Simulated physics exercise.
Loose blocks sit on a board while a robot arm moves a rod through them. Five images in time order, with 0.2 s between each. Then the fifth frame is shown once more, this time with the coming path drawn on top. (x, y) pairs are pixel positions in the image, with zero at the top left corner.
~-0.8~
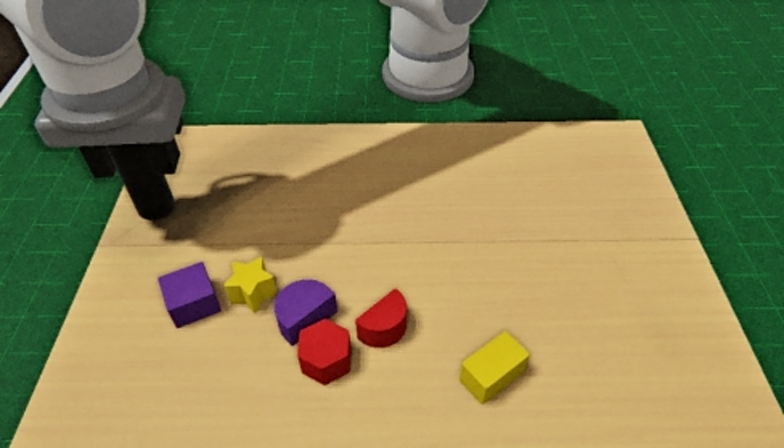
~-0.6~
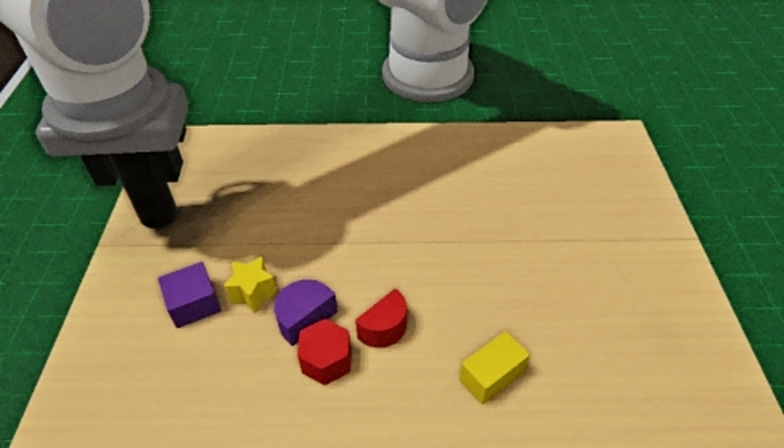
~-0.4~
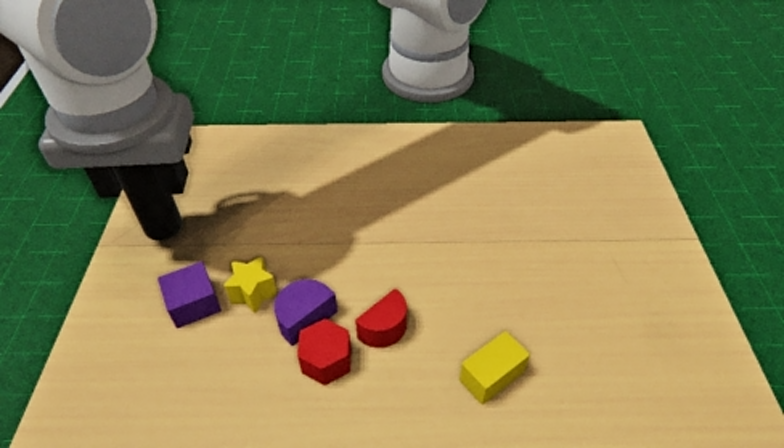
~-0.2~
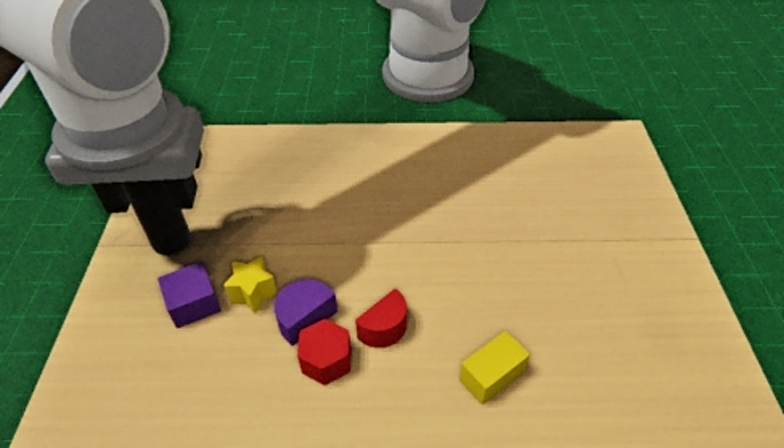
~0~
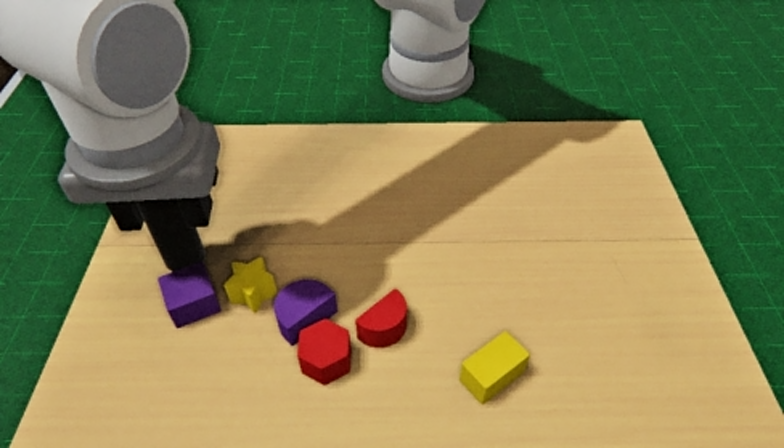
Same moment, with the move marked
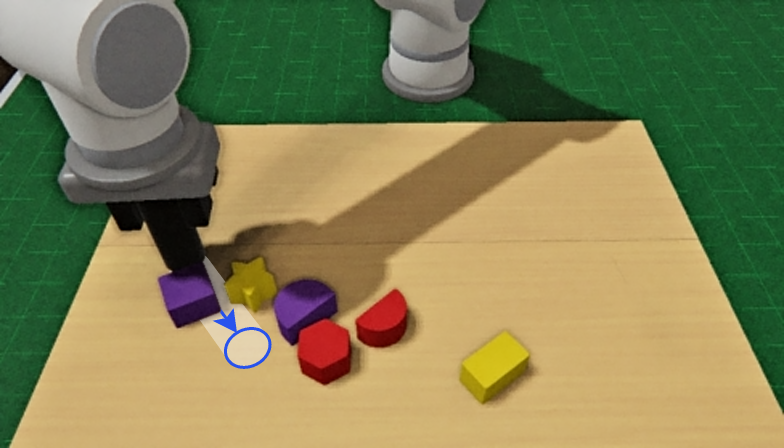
The video shows a robot arm moving a black rod slowly down and slightly right over a wooden board, up close to a purple square block, while the purple, yellow and red blocks all stay still.
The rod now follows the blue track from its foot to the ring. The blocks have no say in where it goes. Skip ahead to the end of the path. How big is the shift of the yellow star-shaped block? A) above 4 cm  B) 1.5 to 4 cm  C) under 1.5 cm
The one that fits is C, under 1.5 cm.
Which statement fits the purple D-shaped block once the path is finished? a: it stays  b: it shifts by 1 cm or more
The correct letter is a.
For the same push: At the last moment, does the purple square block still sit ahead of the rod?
My answer is no.
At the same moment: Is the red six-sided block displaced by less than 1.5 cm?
Final answer: Yes.
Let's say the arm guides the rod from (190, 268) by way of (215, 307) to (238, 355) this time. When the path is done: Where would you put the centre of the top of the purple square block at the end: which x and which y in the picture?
Its top face will be centred at roughly (184, 363).
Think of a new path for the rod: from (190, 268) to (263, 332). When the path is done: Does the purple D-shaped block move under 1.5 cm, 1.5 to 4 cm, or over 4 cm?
It's set to move 1.5-4 cm.
The drawn path runs from (190, 268) to (248, 347).
On the path given first. One third of the way, rod (204, 284); purple square block (189, 312), turned 30° clockwise.
Two thirds of the way, rod (224, 311); purple square block (190, 339), turned 65° clockwise; yellow star-shaped block (254, 280), turned 45° anticlockwise.
At the end, rod (245, 339); purple square block (189, 346), turned 75° clockwise; yellow star-shaped block (256, 282), turned 55° anticlockwise; purple D-shaped block not moved; red six-sided block not moved.
